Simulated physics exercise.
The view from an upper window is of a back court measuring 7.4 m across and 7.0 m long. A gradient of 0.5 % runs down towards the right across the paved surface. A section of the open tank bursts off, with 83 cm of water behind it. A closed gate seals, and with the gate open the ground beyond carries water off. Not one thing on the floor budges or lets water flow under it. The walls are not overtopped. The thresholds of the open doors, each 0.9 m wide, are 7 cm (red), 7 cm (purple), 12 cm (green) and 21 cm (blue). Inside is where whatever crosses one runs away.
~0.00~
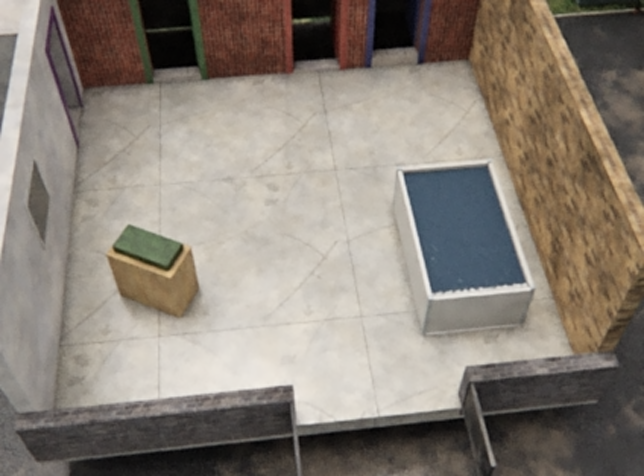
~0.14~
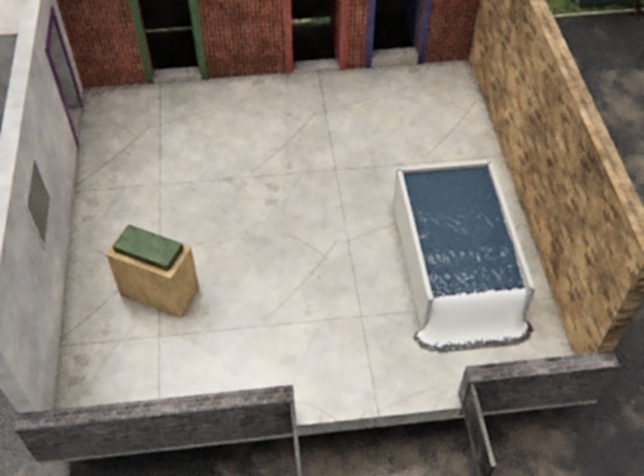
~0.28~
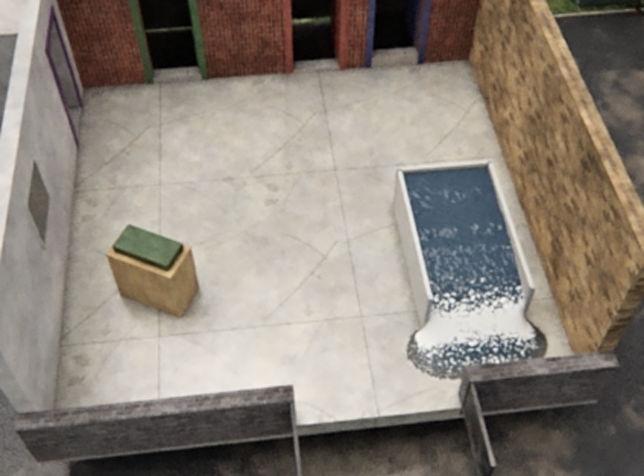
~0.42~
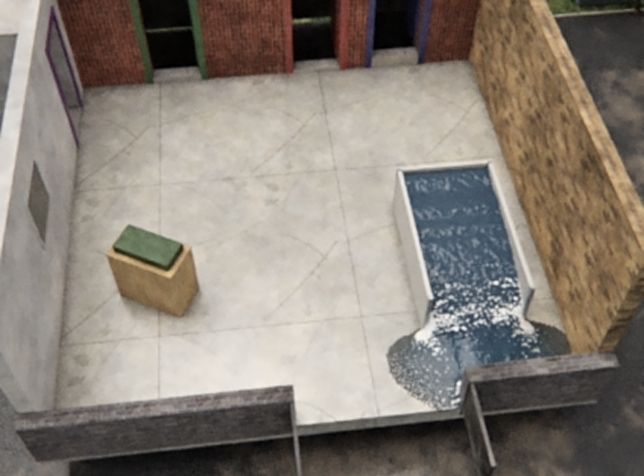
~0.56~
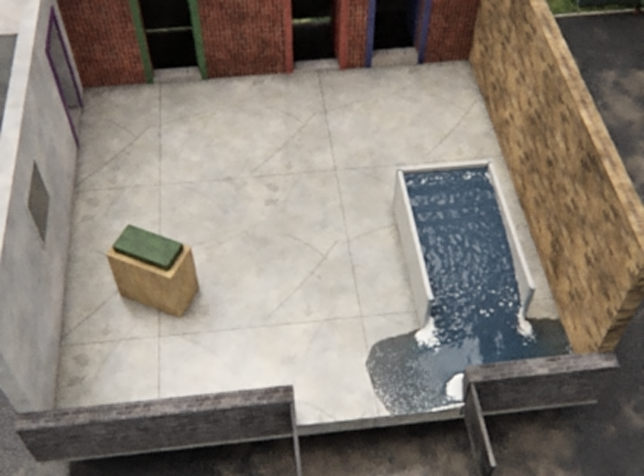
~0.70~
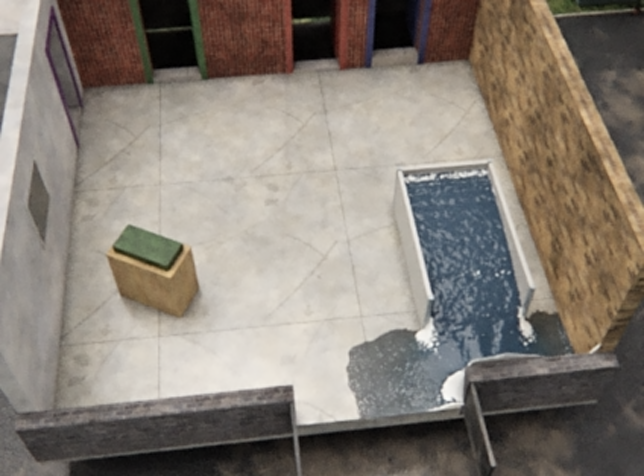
In a walled back court, water bursts from an open tank and spreads across the paving.
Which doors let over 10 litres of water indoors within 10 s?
As I see it, at the red door the limit will not be crossed; at the purple door the limit will not be crossed; at the green door the limit will not be crossed; at the blue door the limit will not be crossed.
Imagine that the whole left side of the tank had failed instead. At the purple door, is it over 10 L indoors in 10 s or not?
Relative to that limit, purple ends up on the high side.
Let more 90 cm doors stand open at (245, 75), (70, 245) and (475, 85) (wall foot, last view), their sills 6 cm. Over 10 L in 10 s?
In sequence the answers are less than that, less than that and more than that.
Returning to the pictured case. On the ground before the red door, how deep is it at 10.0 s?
It's about 3.0 cm.
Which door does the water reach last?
Last: Purple.
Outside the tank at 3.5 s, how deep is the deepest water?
Roughly 34 cm.
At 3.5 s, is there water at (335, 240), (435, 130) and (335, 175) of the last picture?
Listed in sequence, the spots are bone dry, drenched and bone dry.
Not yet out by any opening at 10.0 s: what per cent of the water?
Roughly 60 per cent is still there.
After 1.4 s water covers 10 % of the floor and is deepest (66 cm) near (569, 380); red door not reached, purple door not reached, green door not reached, blue door not reached.
After 2.2 s water covers 15 % of the floor and is deepest (51 cm) near (581, 378); red door not reached, purple door not reached, green door not reached, blue door not reached.
After 3.5 s water covers 35 % of the floor and is deepest (34 cm) near (471, 65); red door not reached, purple door not reached, green door not reached, blue door 16 cm at the sill, 0 L in.
After 6.0 s water covers 60 % of the floor and is deepest (14 cm) near (471, 65); red door 5 cm at the sill, 0 L in, purple door not reached, green door 3 cm at the sill, 0 L in, blue door 9 cm at the sill, 0 L in.
After 10.0 s water covers 85 % of the floor and is deepest (10 cm) near (581, 378); red door 3 cm at the sill, 0 L in, purple door 5 cm at the sill, 0 L in, green door 2 cm at the sill, 0 L in, blue door 4 cm at the sill, 0 L in.
